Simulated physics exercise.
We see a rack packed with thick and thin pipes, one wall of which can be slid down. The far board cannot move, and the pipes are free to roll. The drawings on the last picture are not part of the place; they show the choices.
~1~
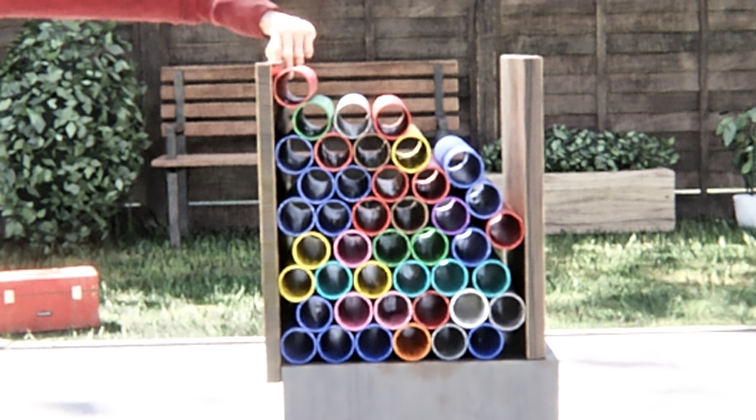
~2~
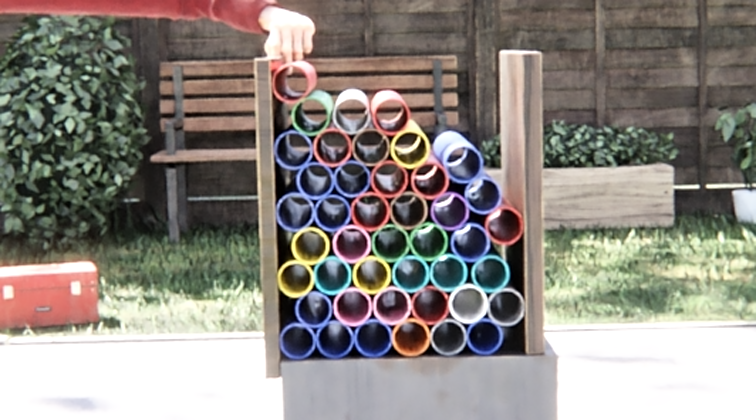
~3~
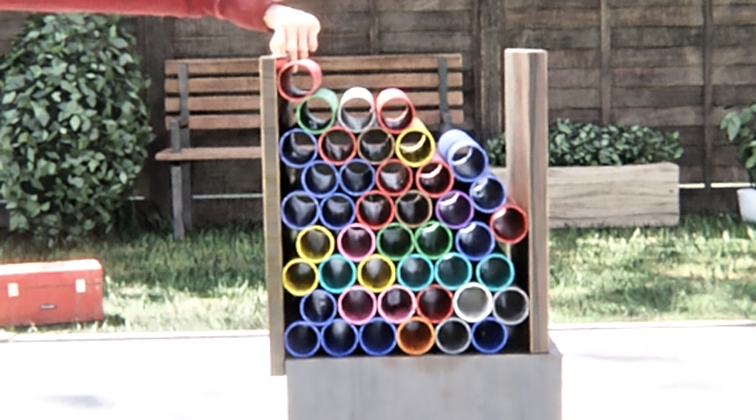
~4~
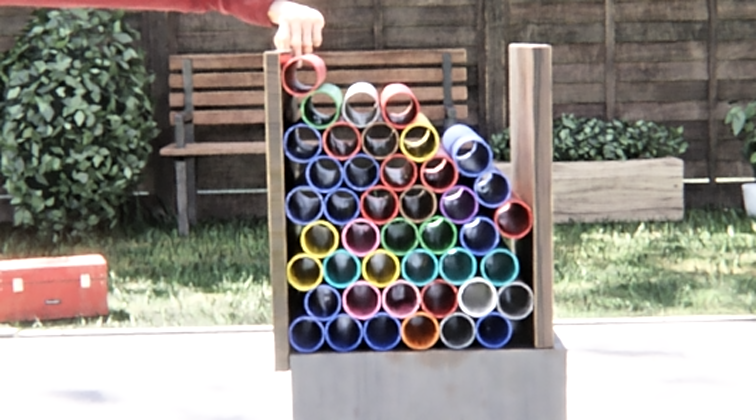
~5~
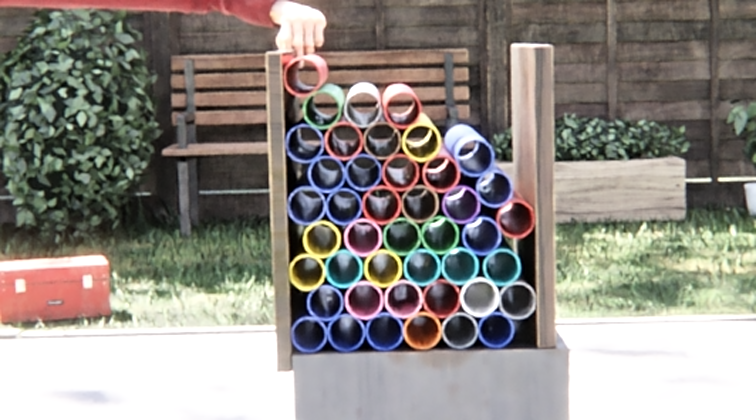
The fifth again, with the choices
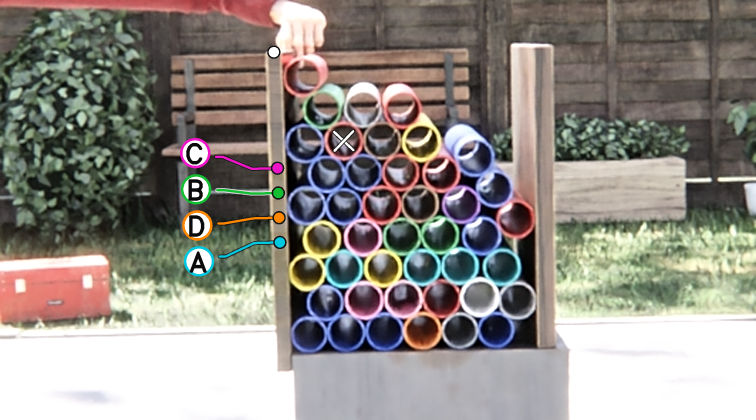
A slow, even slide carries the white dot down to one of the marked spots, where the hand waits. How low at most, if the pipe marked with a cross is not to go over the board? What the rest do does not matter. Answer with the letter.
The answer is mark D.
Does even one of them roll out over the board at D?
At D: Yes.
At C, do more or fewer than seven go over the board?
At C, fewer than seven.
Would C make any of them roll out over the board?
At C: Yes.
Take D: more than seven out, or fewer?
Fewer than seven.
On the copy, A at (280, 242); B at (278, 193); C at (278, 168); D at (279, 218); the cross at (343, 141); the white dot at (274, 52).
On D. First, top of the board (284, 123).
Then, top of the board (287, 202).
Finally, top of the board (287, 217), three out over the board, the crossed one still inside.
By contrast, A lets the crossed one out; B keeps the crossed one inside; C keeps the crossed one inside.
